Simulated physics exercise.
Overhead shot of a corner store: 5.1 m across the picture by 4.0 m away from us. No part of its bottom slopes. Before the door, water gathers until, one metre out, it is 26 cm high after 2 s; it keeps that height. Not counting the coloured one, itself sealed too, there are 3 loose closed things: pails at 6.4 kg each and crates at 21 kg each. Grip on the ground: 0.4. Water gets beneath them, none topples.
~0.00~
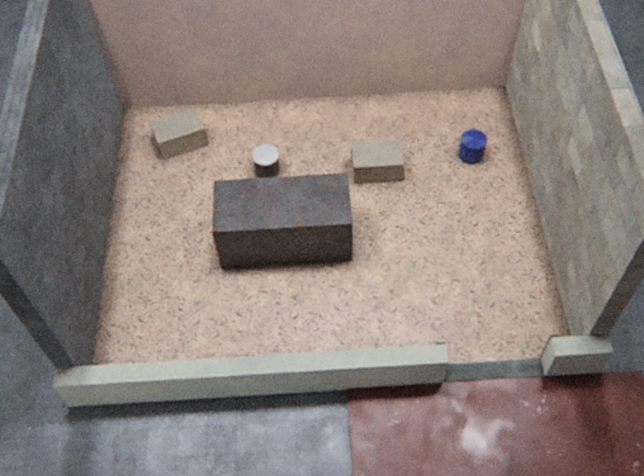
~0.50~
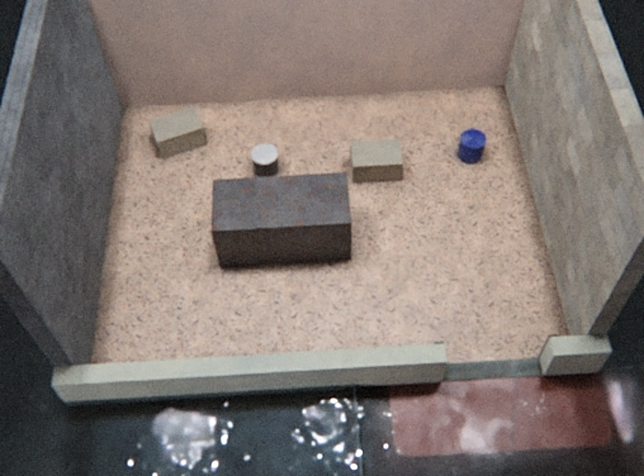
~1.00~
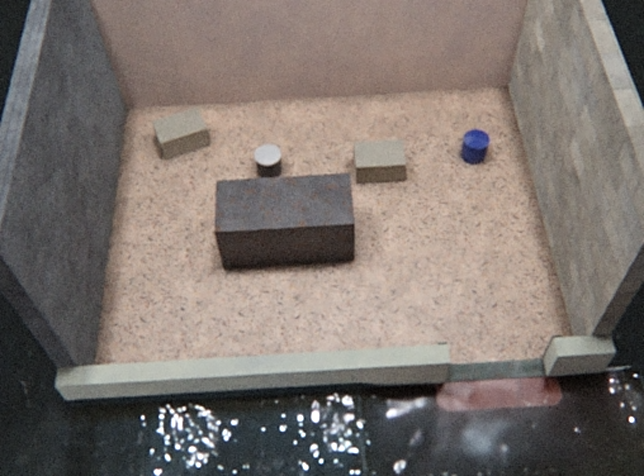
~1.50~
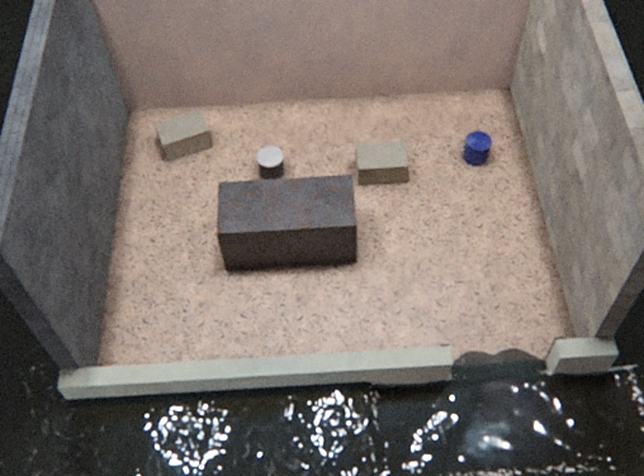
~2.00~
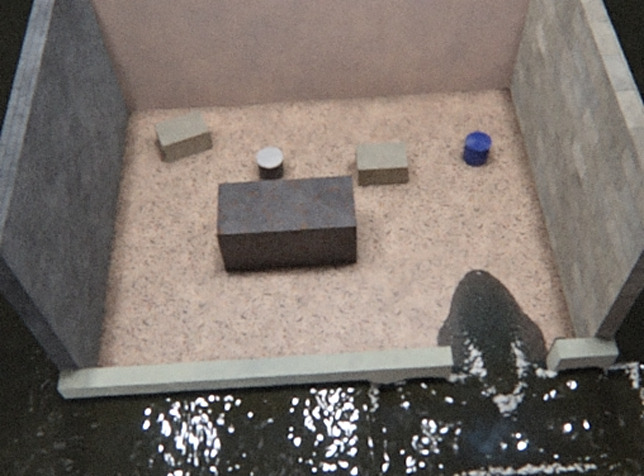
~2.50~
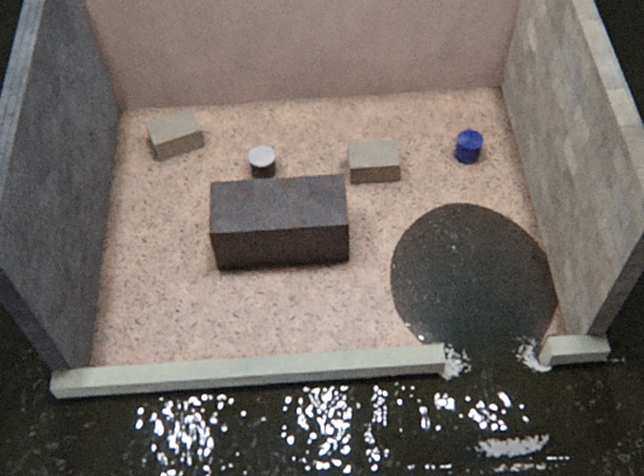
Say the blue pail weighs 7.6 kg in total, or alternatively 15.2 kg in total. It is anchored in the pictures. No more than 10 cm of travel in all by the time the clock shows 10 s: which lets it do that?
The one that works is none of the two.
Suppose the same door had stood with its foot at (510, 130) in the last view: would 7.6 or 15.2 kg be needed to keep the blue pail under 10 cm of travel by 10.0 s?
In that setup neither mass works.
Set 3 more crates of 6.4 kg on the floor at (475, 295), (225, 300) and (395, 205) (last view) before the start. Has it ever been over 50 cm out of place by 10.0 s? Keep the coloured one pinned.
Listed in order, they go over the bar, beneath the bar, over the bar.
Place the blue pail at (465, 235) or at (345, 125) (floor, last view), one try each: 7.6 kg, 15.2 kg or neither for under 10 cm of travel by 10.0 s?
In turn: Neither holds; neither holds.
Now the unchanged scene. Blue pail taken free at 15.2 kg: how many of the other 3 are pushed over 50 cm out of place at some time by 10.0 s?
3 in all.
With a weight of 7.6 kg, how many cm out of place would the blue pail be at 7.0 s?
I'd put it at about 140 cm.
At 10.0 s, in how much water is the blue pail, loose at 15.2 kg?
Something like 17 centimetres.
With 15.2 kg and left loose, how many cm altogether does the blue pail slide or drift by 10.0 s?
The total path comes to around 100 cm.
After 3.5 s the blue pail would be 8 cm from its start with 7.6 kg and 0 cm from its start with 15.2 kg; 6 cm of water round it then.
After 4.5 s the blue pail would be 75 cm from its start with 7.6 kg and 17 cm from its start with 15.2 kg; 6 cm of water round it then.
After 7.0 s the blue pail would be 135 cm from its start with 7.6 kg and 64 cm from its start with 15.2 kg; 15 cm of water round it then.
After 10.0 s the blue pail would be 394 cm from its start with 7.6 kg and 91 cm from its start with 15.2 kg; 17 cm of water round it then.
